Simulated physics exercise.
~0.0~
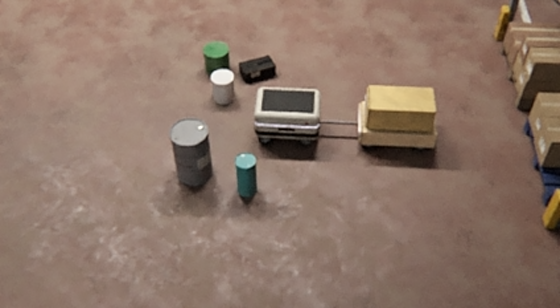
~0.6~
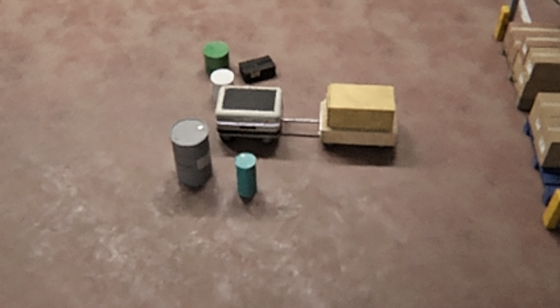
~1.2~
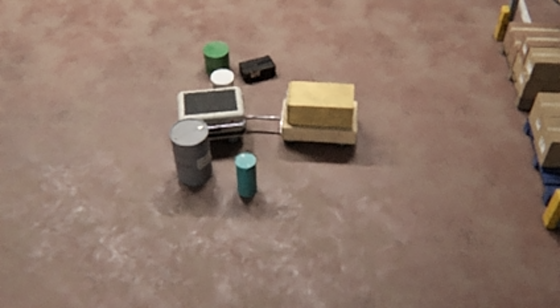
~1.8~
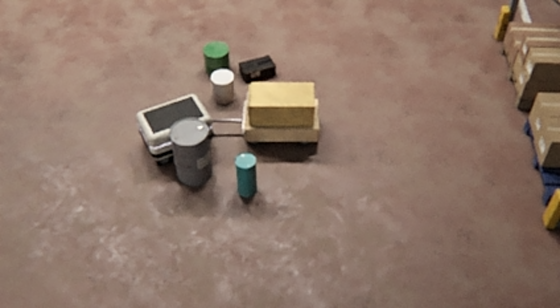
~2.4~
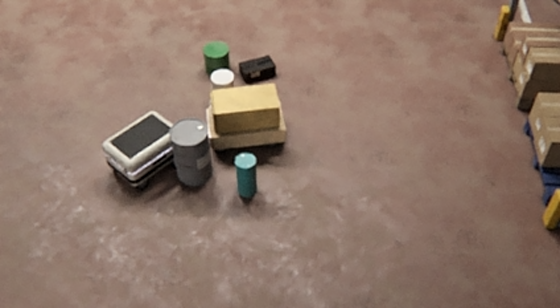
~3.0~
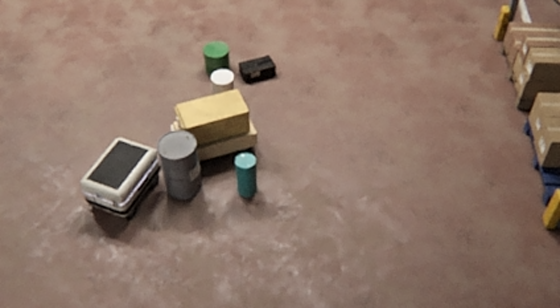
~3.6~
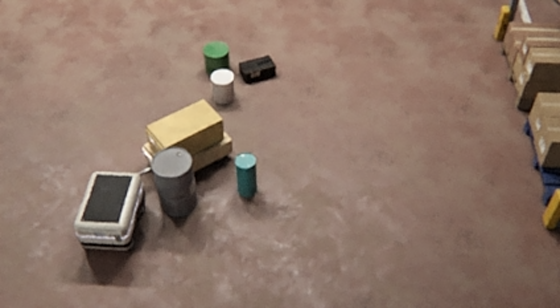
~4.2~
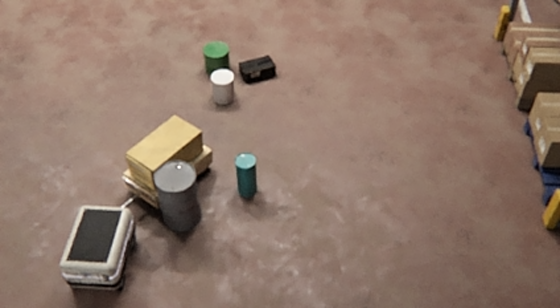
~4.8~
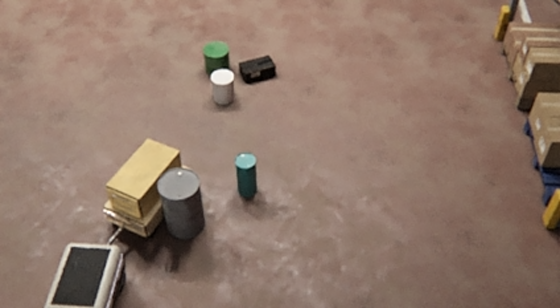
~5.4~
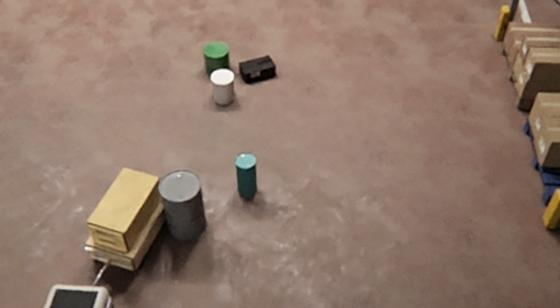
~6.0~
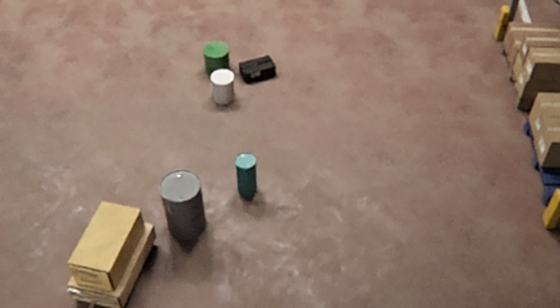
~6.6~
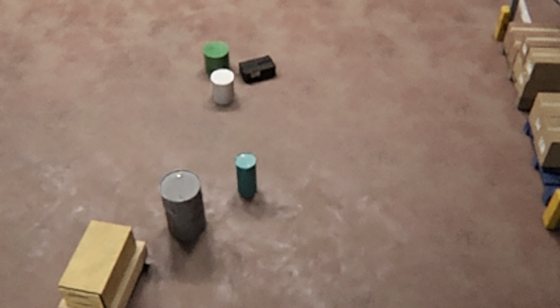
On a scuffed warehouse floor, a small tug pulled a cart with a yellowish box leftward past scattered containers, then curved down around a grey drum, which got shoved downward but stayed upright as the tug left view, the cart trailing at the bottom edge.
